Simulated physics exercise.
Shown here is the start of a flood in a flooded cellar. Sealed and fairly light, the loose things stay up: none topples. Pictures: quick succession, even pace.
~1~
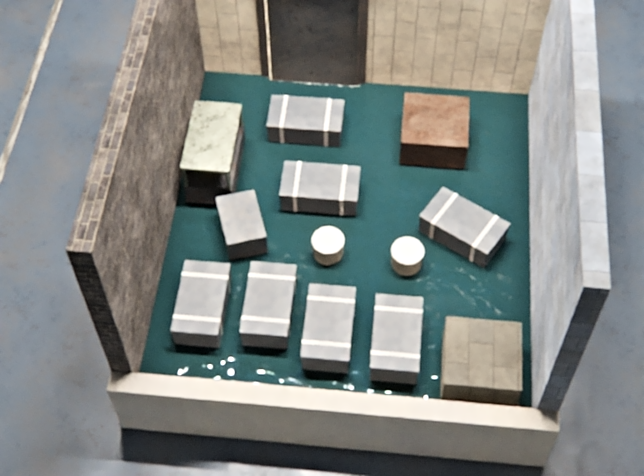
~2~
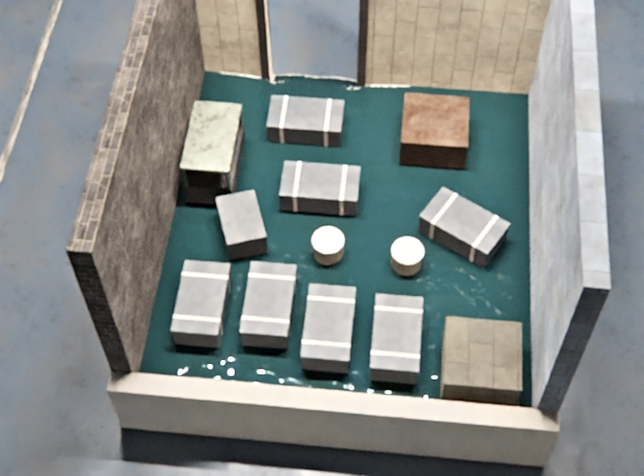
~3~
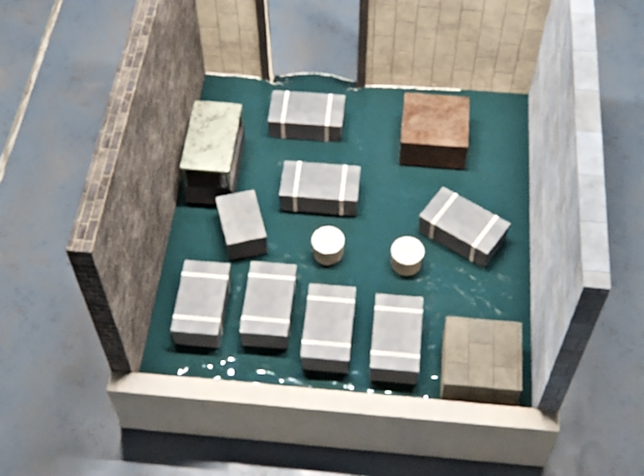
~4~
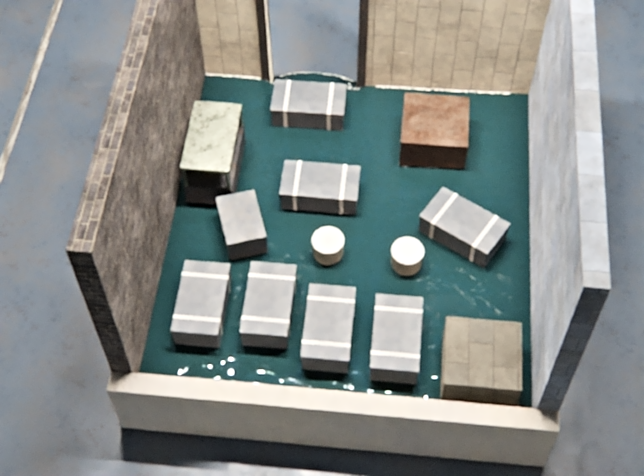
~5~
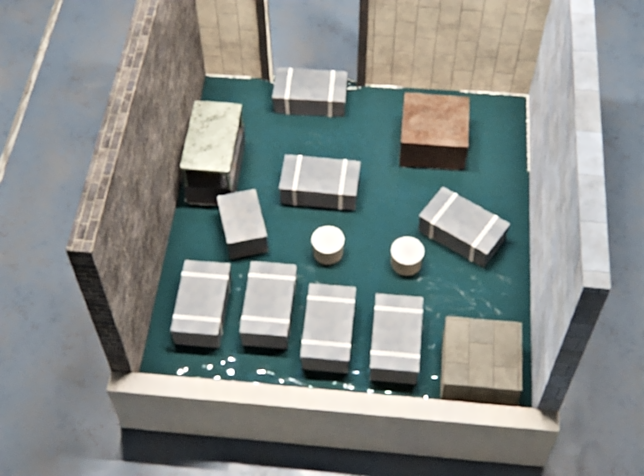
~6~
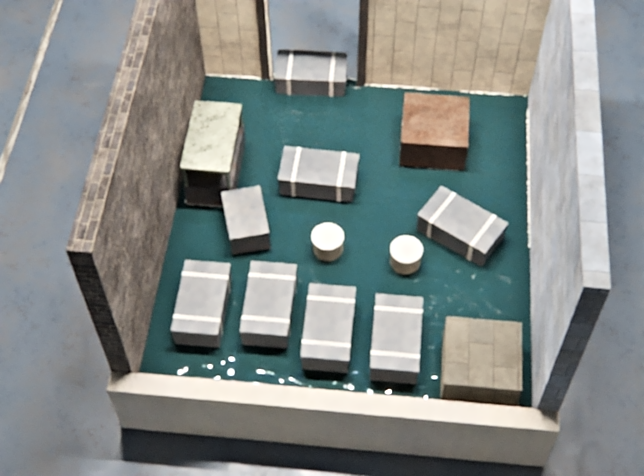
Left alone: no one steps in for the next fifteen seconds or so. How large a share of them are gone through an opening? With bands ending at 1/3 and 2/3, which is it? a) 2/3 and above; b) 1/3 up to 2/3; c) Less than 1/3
1/3 up to 2/3.
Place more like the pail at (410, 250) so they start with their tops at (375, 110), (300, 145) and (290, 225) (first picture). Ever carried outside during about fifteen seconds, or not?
Taking them in turn: Flushed away, flushed away and flushed away.
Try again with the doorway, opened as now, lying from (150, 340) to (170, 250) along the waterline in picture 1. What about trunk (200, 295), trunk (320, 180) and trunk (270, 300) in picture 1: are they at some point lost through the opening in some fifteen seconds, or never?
Per item as listed - swept away, not lost, swept away.
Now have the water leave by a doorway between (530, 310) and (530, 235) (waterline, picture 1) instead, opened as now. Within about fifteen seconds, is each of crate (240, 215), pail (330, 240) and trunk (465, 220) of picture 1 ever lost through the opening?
The three give no escape, escape and escape, in that order.
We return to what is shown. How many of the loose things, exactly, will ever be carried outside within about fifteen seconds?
It adds up to 5.
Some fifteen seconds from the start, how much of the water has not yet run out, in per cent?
By my count, 50 per cent.
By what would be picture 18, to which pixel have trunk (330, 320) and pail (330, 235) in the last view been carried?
My guess: Roughly (329, 296), then roughly (318, 151).
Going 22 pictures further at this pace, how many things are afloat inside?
Count: 7.
A moment on, 1 of 10 are out; 9 afloat.
Next, 2 of 10 are out; 8 afloat.
Later, 3 of 10 are out; 7 afloat.
In the end, 5 of 10 are out; 0 afloat.
